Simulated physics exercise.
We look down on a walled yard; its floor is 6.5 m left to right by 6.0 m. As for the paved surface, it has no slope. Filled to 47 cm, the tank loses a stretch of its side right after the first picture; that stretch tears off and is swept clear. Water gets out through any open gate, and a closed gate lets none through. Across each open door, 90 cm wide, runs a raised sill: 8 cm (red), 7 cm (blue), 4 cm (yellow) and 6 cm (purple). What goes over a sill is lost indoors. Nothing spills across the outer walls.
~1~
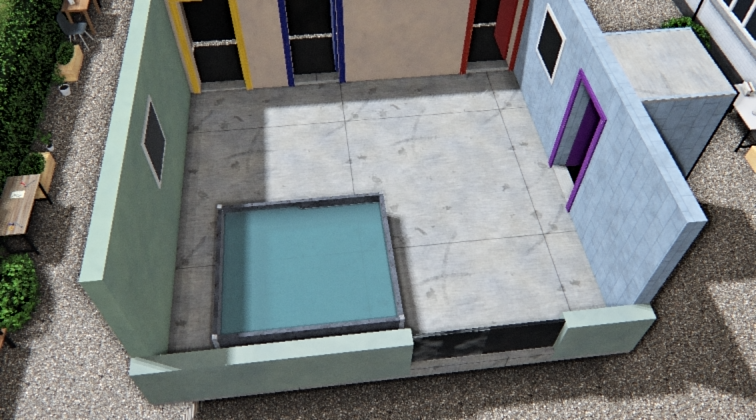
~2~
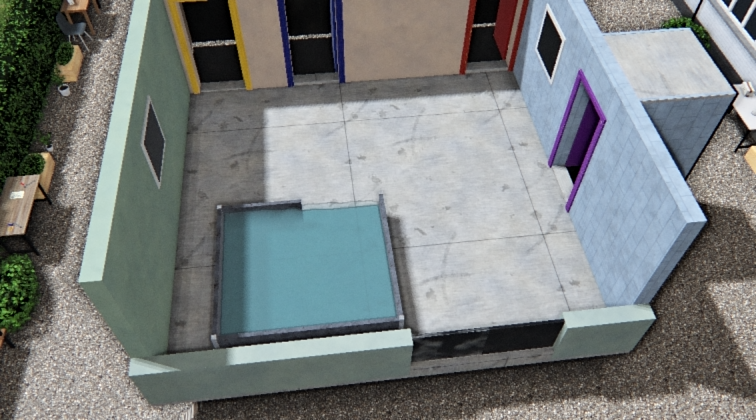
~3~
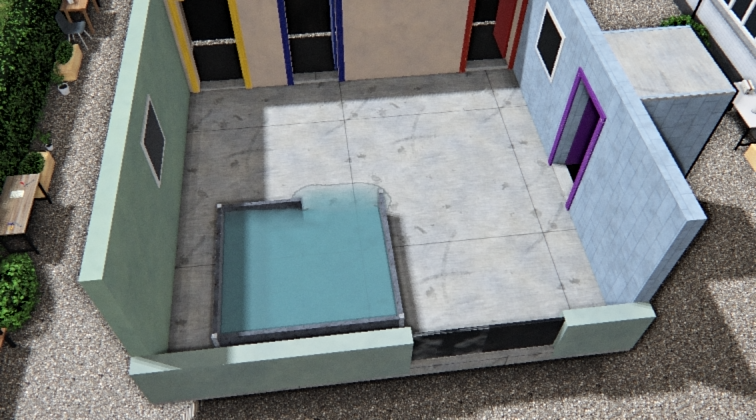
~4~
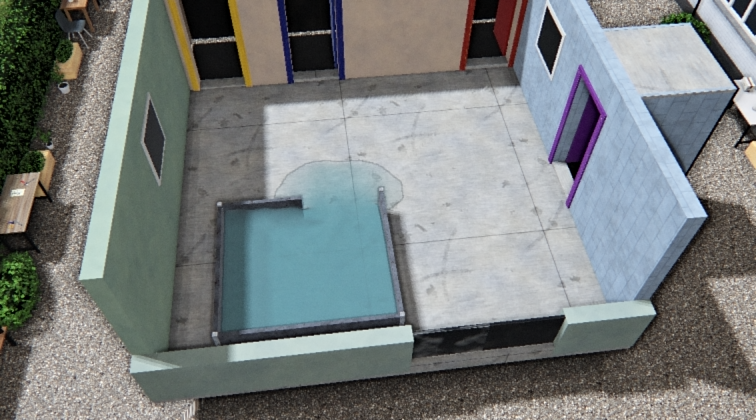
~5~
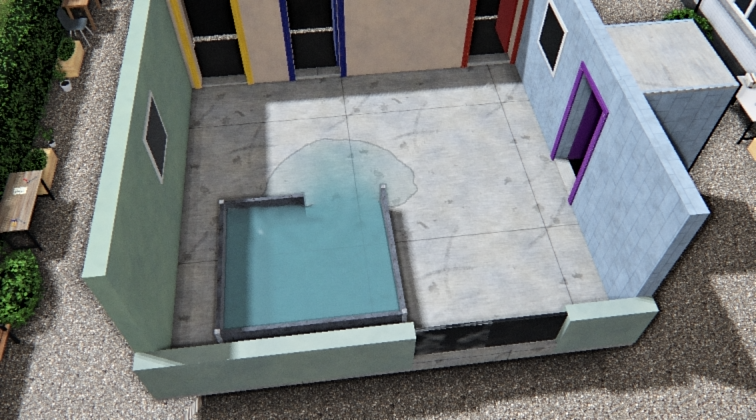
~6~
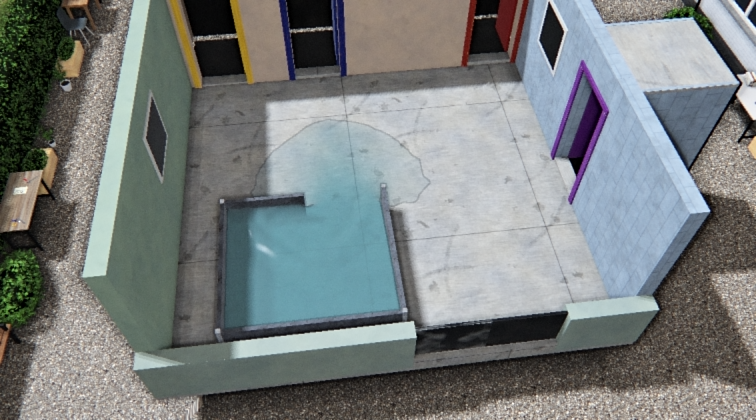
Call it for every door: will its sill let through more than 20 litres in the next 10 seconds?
Red door - it will, blue door - it will, yellow door - it will, purple door - it will not.
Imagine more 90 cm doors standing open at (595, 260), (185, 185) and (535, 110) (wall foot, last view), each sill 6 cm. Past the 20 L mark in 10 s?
Taking them in order, the first gets too little, the second too little and the third enough.
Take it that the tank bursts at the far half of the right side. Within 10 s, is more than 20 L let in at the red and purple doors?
For red, too much; for purple, too much.
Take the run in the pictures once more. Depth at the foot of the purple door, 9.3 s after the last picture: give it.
Looks like about 4.5 cm at that spot.
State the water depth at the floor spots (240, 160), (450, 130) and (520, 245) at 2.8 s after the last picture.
About 1, 2 and 0 cm.
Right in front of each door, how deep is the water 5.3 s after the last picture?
Door by door in cm, red shows 13, blue shows 12, yellow shows 11, purple shows 4.
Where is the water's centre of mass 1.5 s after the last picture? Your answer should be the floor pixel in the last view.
(329, 224).
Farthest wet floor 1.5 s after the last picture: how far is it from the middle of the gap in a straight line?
4.0 m.
Then, 0.7 s after the last picture water covers 25 % of the floor and is deepest (26 cm) near (356, 202); red door not reached, blue door 11 cm at the sill, 1 L in, yellow door not reached, purple door not reached.
Then, 1.5 s after the last picture water covers 40 % of the floor and is deepest (24 cm) near (346, 203); red door not reached, blue door 18 cm at the sill, 45 L in, yellow door 6 cm at the sill, 0 L in, purple door not reached.
Then, 2.8 s after the last picture water covers 50 % of the floor and is deepest (25 cm) near (517, 67); red door 15 cm at the sill, 4 L in, blue door 18 cm at the sill, 130 L in, yellow door 10 cm at the sill, 14 L in, purple door not reached.
Then, 5.3 s after the last picture water covers 75 % of the floor and is deepest (13 cm) near (499, 69); red door 13 cm at the sill, 52 L in, blue door 12 cm at the sill, 195 L in, yellow door 11 cm at the sill, 64 L in, purple door 4 cm at the sill, 0 L in.
Then, 9.3 s after the last picture water covers 100 % of the floor and is deepest (9 cm) near (326, 355); red door 8 cm at the sill, 74 L in, blue door 8 cm at the sill, 216 L in, yellow door 8 cm at the sill, 118 L in, purple door 4 cm at the sill, 0 L in.
